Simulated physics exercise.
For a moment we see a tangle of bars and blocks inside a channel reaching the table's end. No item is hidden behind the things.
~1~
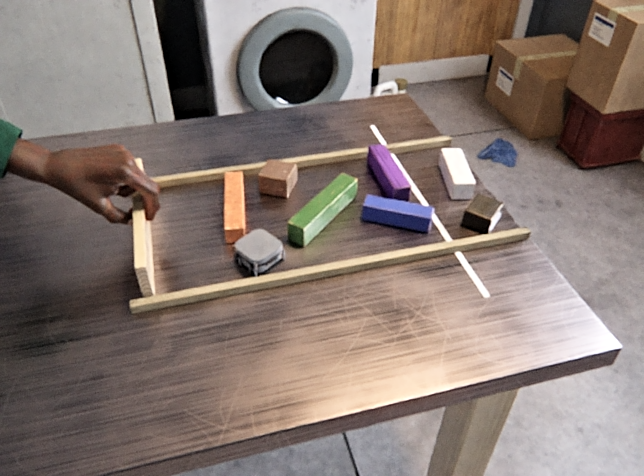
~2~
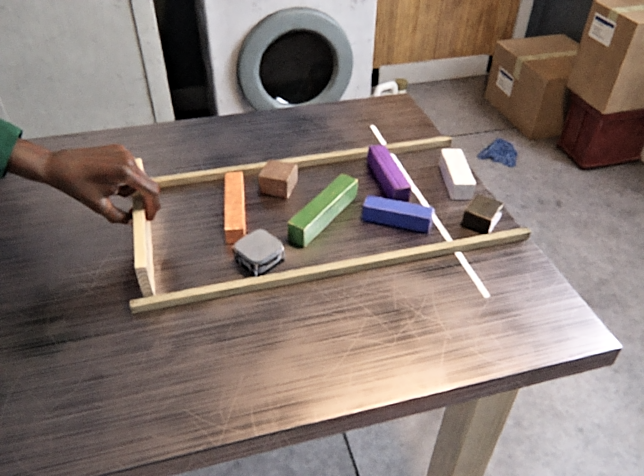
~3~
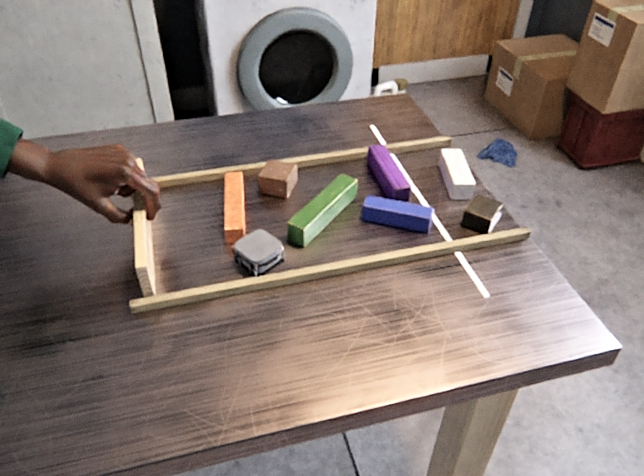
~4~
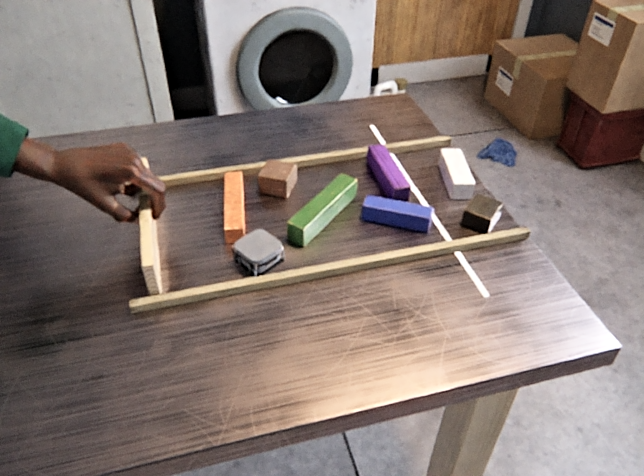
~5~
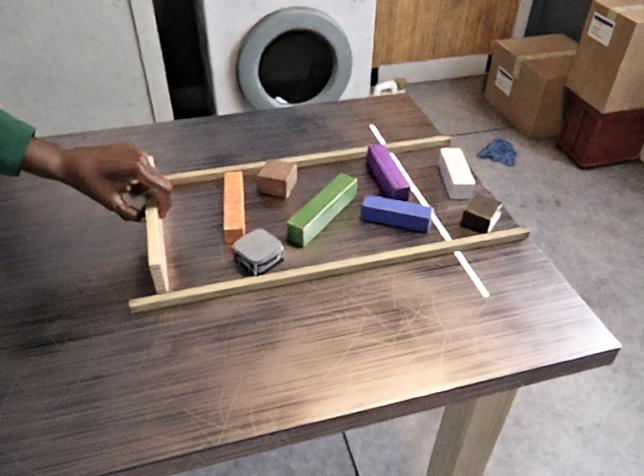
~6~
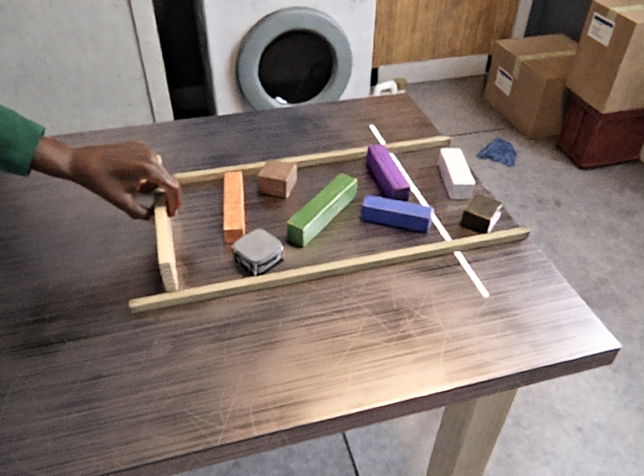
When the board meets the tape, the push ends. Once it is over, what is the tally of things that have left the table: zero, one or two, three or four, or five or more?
The number gone is small: One or two.
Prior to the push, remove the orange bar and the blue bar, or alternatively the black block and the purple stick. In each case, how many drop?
The first try gives 0, the second gives 0.
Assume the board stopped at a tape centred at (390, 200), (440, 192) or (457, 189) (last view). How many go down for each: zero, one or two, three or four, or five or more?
Taking the three tapes one at a time, the answers are not one, then 3 or 4, then either three or four.
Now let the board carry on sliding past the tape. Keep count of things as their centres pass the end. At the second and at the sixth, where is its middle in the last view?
At (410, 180) for the second, at (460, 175) for the sixth.
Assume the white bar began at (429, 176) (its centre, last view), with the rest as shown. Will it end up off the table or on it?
Lab note: It goes off the edge.
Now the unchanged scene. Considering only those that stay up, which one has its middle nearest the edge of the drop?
The purple stick.
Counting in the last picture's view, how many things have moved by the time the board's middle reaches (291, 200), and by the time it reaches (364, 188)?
It comes to 4 for the first spot, 7 for the other.
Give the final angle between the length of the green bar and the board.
Near 25 degrees.
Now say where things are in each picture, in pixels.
In the first frame, white bar (456, 173); black block (483, 213); purple stick (388, 173); board (142, 224); tape (419, 196).
In the second frame, black block (483, 213); blue bar (398, 214).
In the third frame, purple stick (388, 174); board (143, 223).
In the fourth frame, white bar (456, 173); brown block (278, 178).
In the fifth frame, black block (482, 213); green bar (323, 208).
In the sixth frame, white bar (455, 173); black block (482, 213); purple stick (388, 173); board (163, 220); tape (418, 195).
Soon after, none off yet; white bar at rest near (455, 173); black block at rest near (482, 213); purple stick at rest near (388, 173).
Then, none off yet; white bar moving near (461, 173); black block moved about its own width near (511, 216); purple stick moved about its own width near (441, 170).
At rest, the number that fall off is one or two; fallen, black block and white bar.
